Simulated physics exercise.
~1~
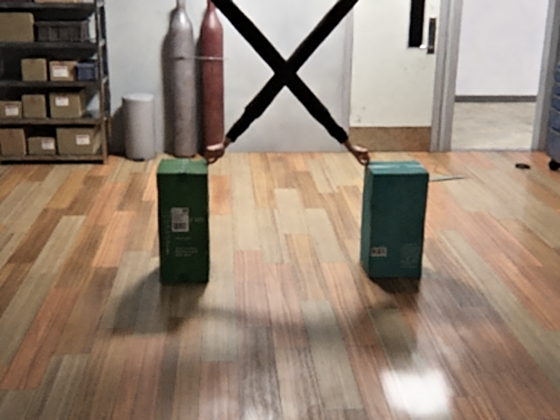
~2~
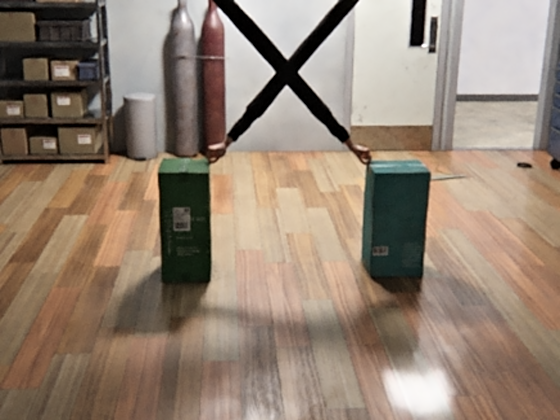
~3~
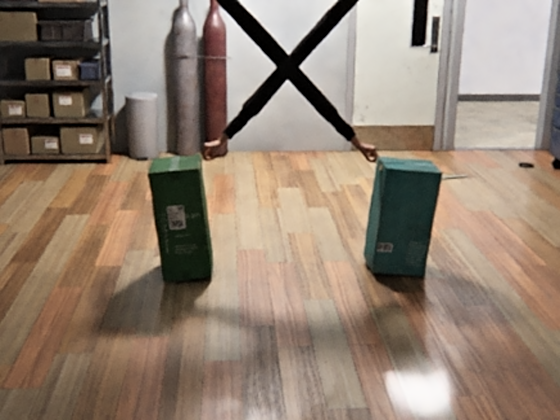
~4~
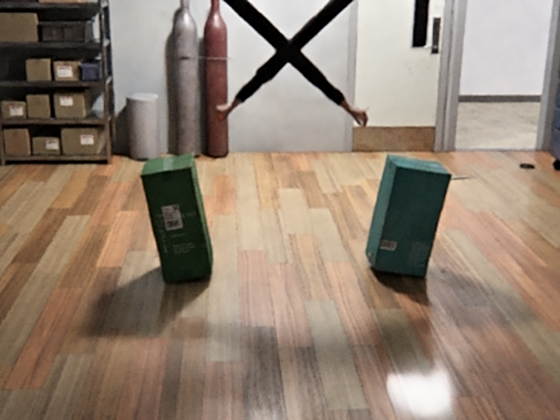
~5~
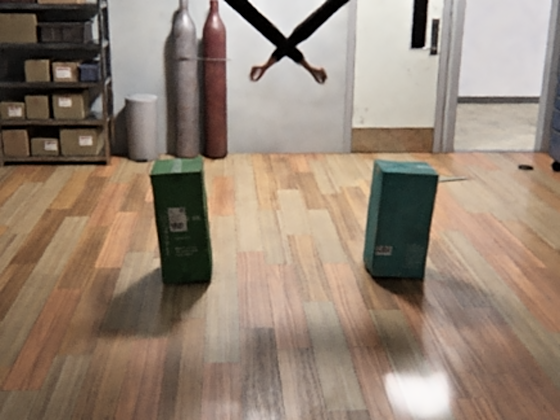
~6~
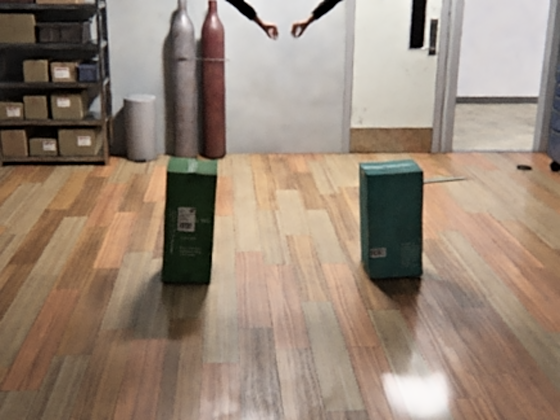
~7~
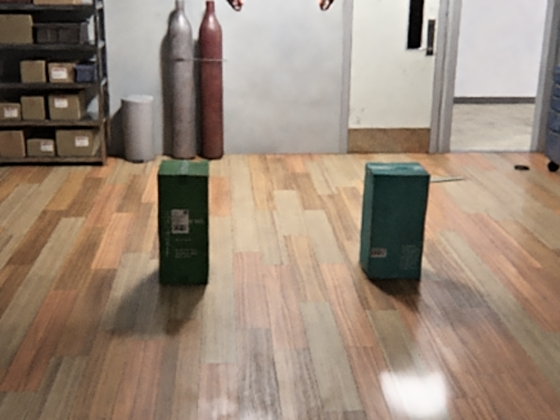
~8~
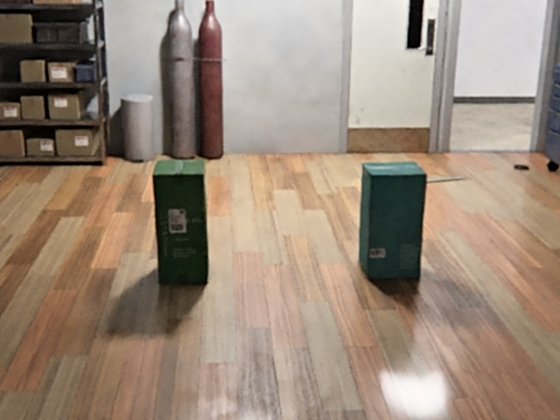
Two crossed arms reached down and nudged a green box to the left and a turquoise box to the right on a wooden floor, then drew away as both boxes tilted outward, rocked back and settled upright.
